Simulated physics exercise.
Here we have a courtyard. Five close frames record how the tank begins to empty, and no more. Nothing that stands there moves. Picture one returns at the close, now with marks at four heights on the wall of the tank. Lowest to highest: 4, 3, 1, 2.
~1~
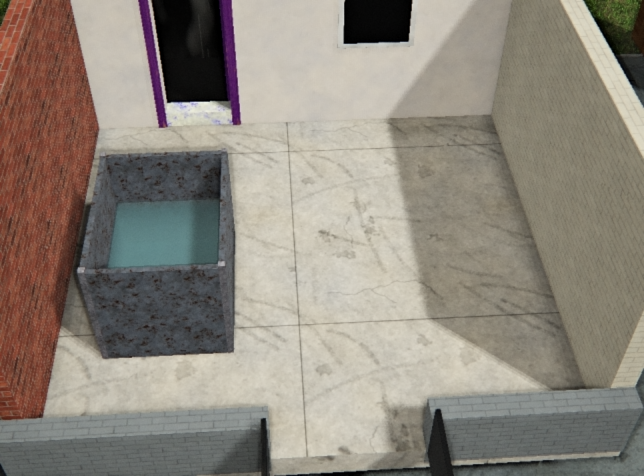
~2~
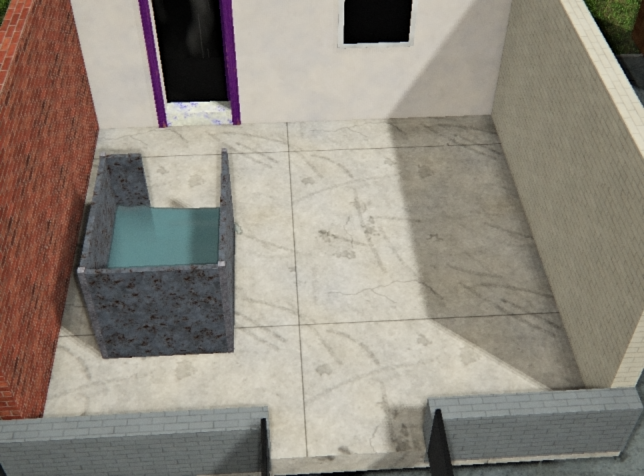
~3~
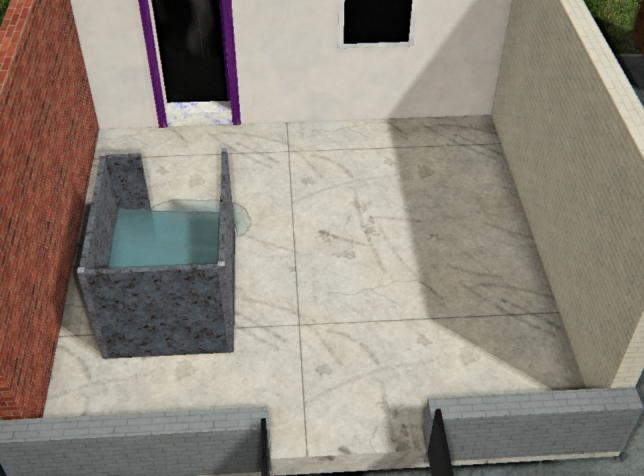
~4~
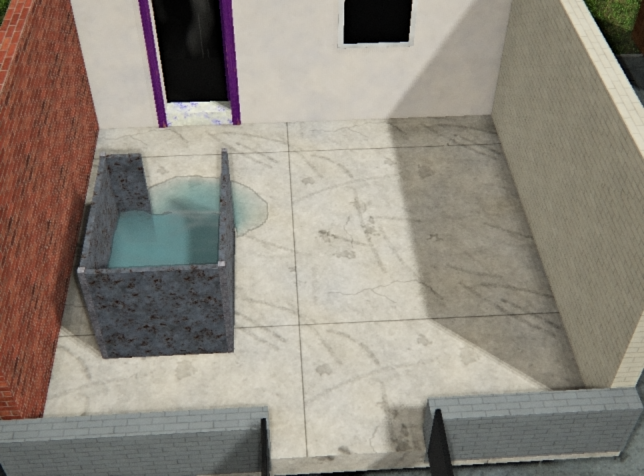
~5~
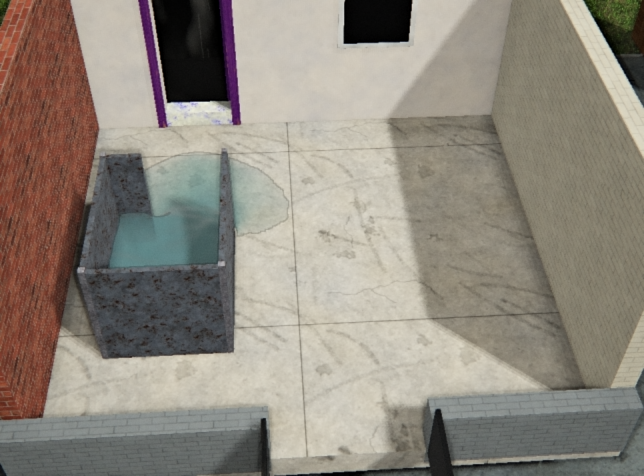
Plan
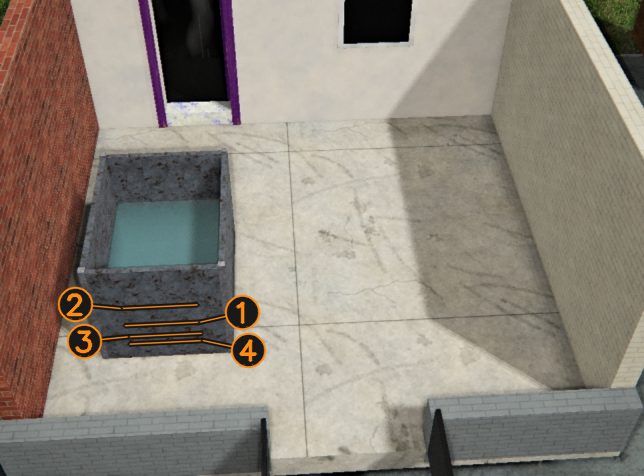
In a walled courtyard with a purple-framed doorway, a dark stone tank of still, blue-green water stands near the red brick wall on the left. Part of its back side disappears, leaving a gap, and water flows out through it, spreading in a widening puddle across the pale floor behind and right.
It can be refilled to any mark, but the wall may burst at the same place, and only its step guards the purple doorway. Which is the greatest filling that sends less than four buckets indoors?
Mark 1 just does it.
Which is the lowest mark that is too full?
Here it is mark 2.
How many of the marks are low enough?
Three.
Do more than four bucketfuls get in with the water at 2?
Yes, that goes wrong.
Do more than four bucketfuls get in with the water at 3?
No.
On the marked copy, 1 at (162, 323); 2 at (159, 306); 3 at (164, 335); 4 at (166, 342); from the bottom up 4, 3, 1, 2.
With 1, a bucket or two gets in.
With 2, about 11 bucketfuls get in.
With 3, nothing gets over.
With 4, nothing gets over.
